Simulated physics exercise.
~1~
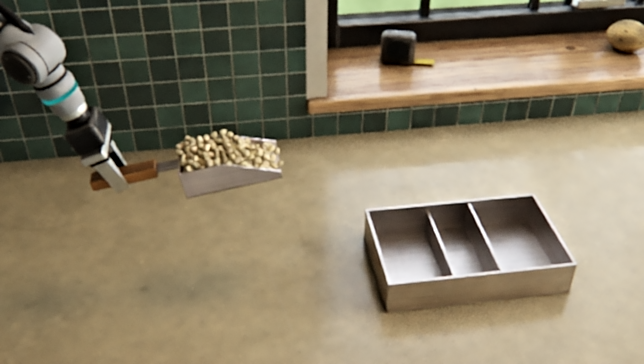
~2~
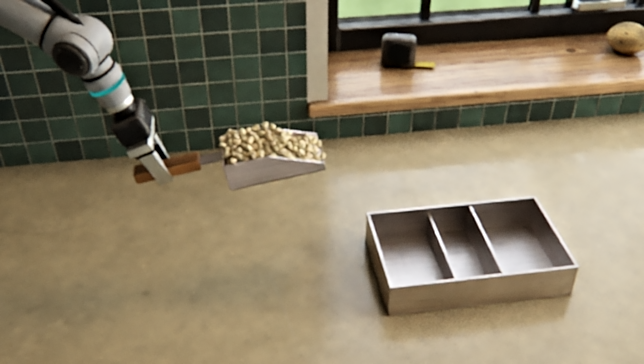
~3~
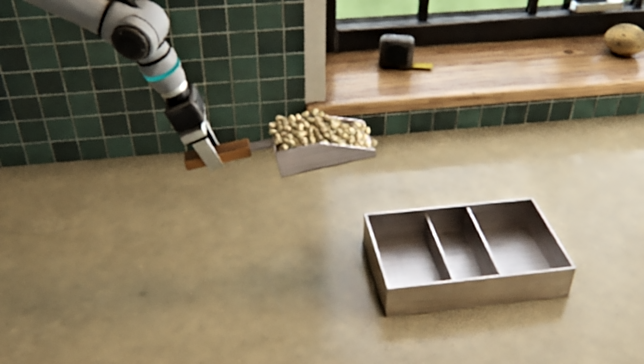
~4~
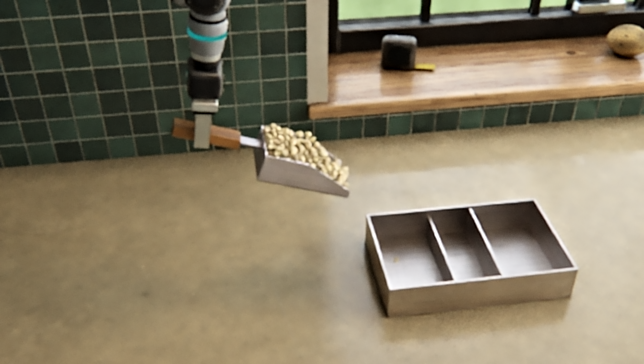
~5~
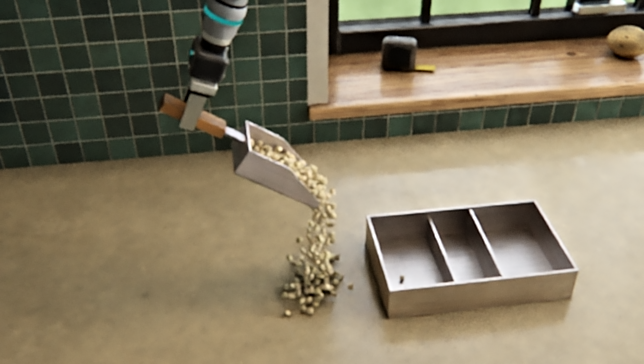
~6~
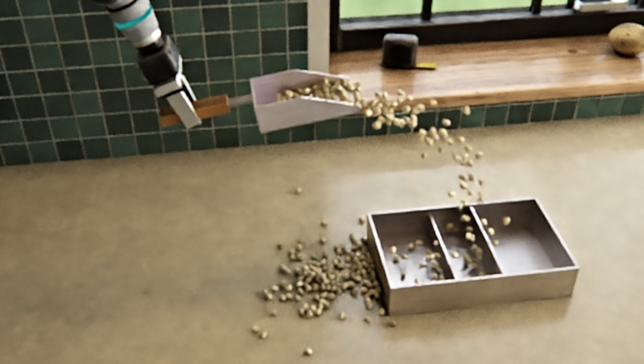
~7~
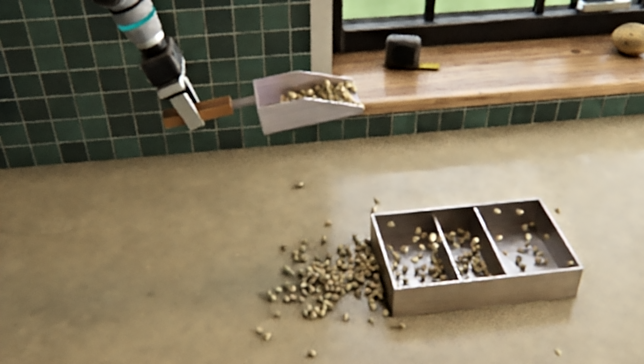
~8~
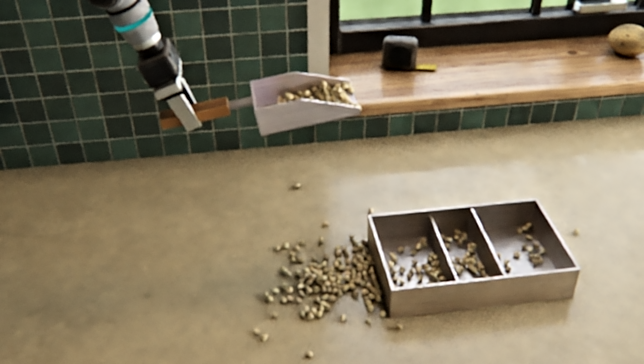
A robot arm carries a scoop heaped with dried beans rightward above a counter, tips it so beans spill beside a divided metal box, then levels it, flinging more toward the box. Beans end up scattered on the counter and across all three compartments, with some still in the scoop.
